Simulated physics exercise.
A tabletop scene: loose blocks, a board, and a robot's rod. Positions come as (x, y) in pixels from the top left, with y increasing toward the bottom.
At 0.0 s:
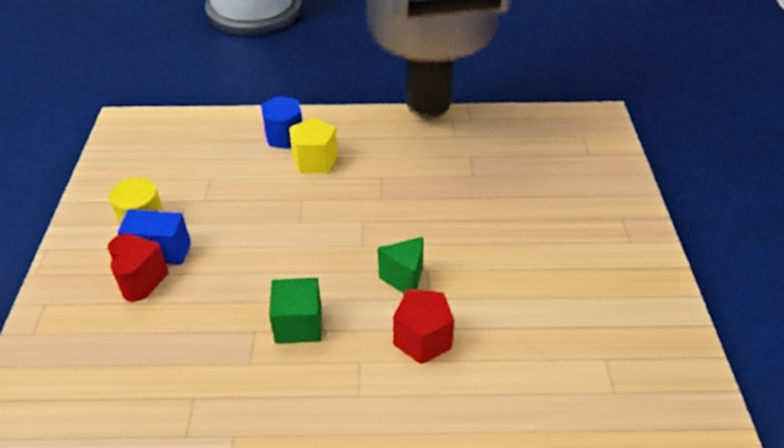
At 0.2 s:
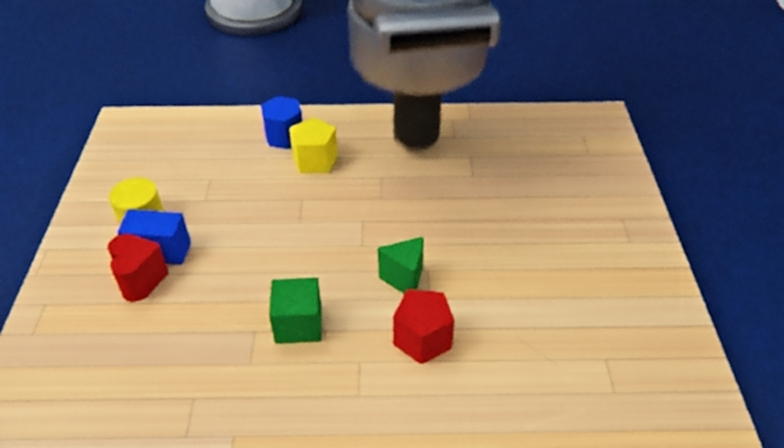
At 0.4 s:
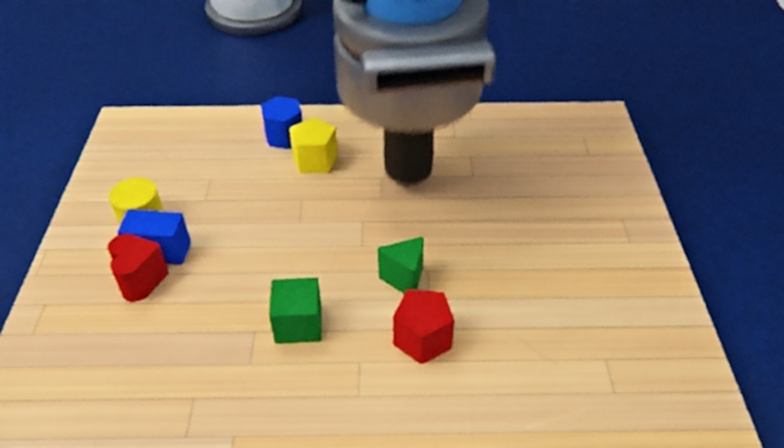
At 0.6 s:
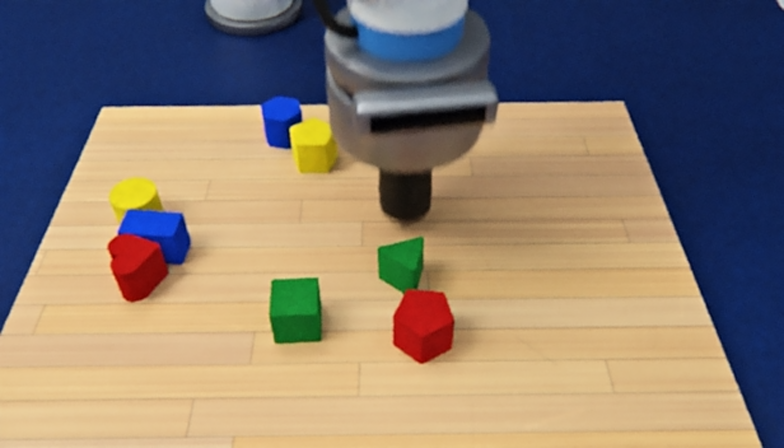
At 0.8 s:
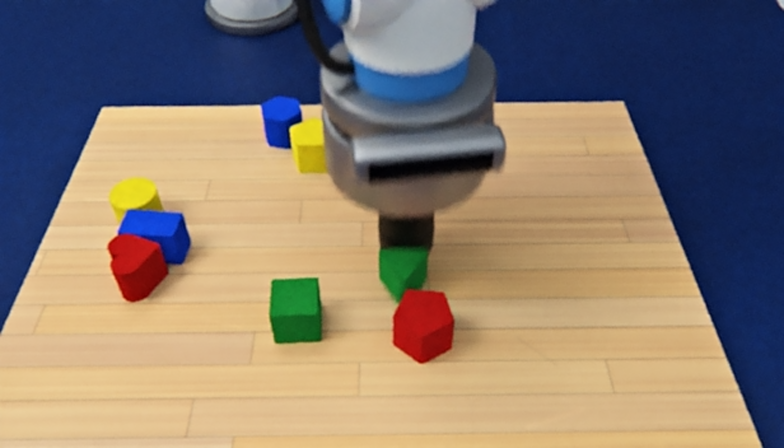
In this clip, a robot's dark rod moves from the far edge of a wooden board toward the viewer, drifting slightly left, until it is right beside the green triangular block, while the other colored blocks stay still.
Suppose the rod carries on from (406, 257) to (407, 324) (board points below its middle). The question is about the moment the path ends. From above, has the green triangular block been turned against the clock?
No, it doesn't check out.
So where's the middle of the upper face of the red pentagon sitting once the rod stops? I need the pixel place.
Final place: (434, 342).
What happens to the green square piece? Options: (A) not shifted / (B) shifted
Correct choice: A.
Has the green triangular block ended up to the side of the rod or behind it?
No, that is not how it ends up.
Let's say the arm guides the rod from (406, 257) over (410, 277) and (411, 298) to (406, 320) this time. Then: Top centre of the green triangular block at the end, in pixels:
At roughly (381, 323).
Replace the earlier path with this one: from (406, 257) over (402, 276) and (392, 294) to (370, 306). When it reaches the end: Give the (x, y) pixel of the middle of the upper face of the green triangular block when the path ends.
Around (380, 313).
What follows on the original path. Halfway along, rod (405, 277); green triangular block (393, 294), turned 20° clockwise; red pentagon (429, 321), turned 15° anticlockwise.
At the end, rod (407, 312); green square piece not moved; green triangular block (381, 328), turned 25° clockwise; red pentagon (434, 342), turned 50° anticlockwise.
